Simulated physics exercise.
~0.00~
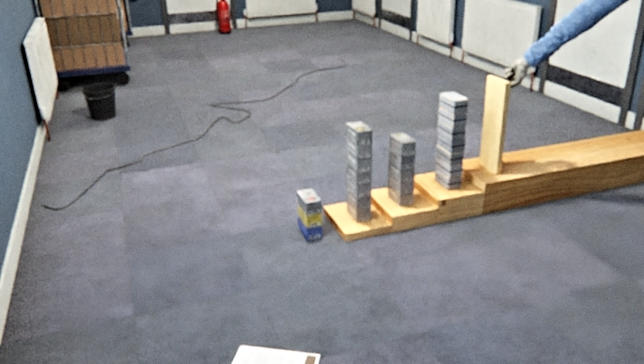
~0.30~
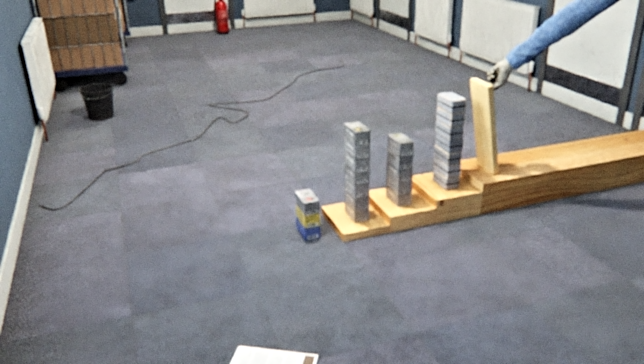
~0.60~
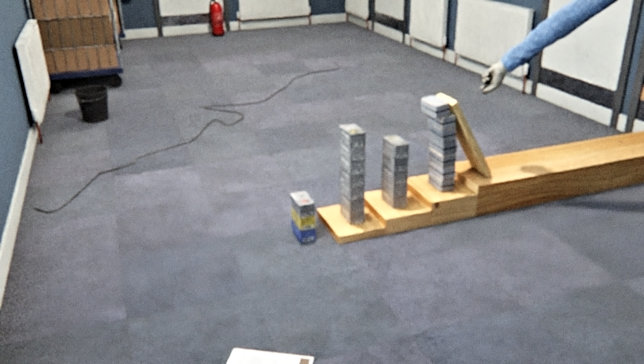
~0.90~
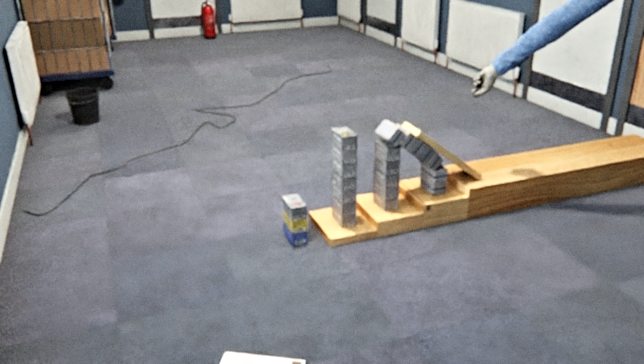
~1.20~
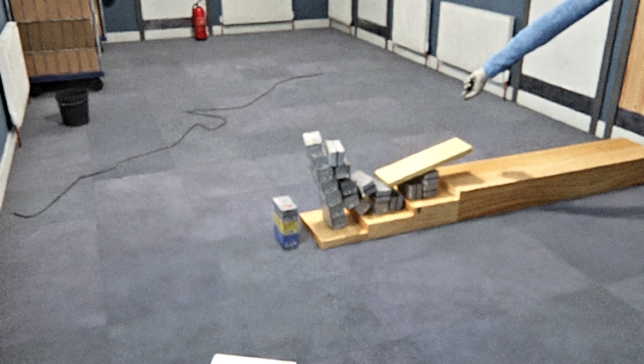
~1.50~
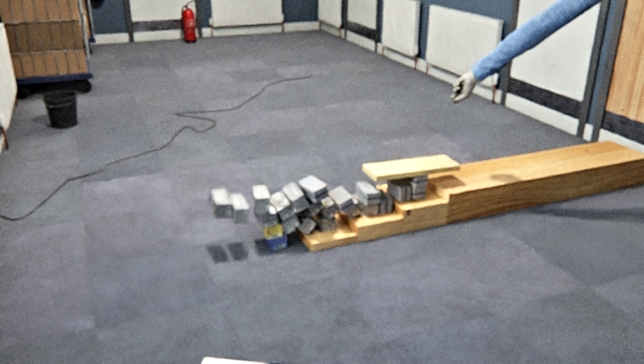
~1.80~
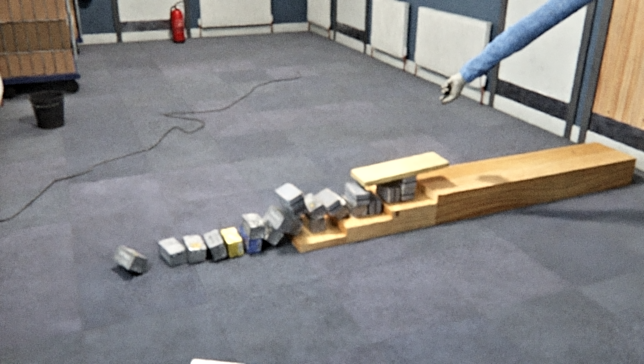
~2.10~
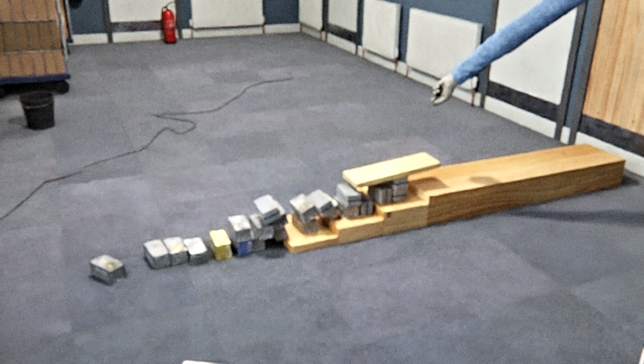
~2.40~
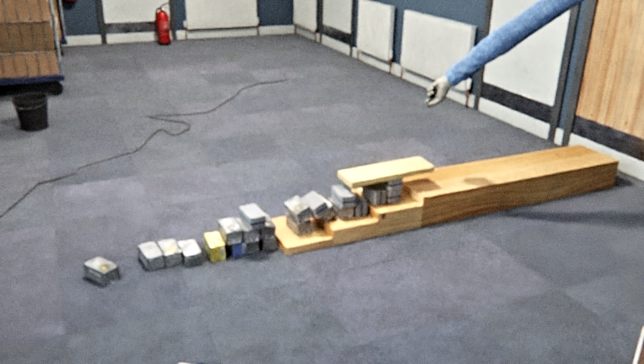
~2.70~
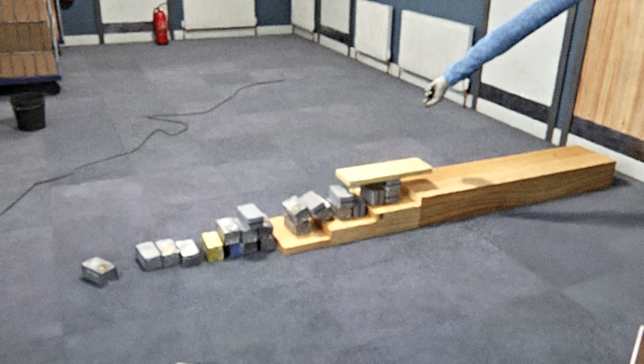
The clip opens on a carpeted room where grey block-like packets stand in piles on descending wooden steps, with a shorter pile, marked yellow and blue, on the floor at the left. A gloved hand tips an upright wooden board leftward and lets go. The board leans into the nearest tall pile, which bends over and knocks into the next. The remaining piles topple in turn, spilling packets off the steps and across the carpet to the left. Finally the board lies flat on packets at the upper steps, while the yellow and blue packets rest among a line of fallen ones, with one packet farthest left.
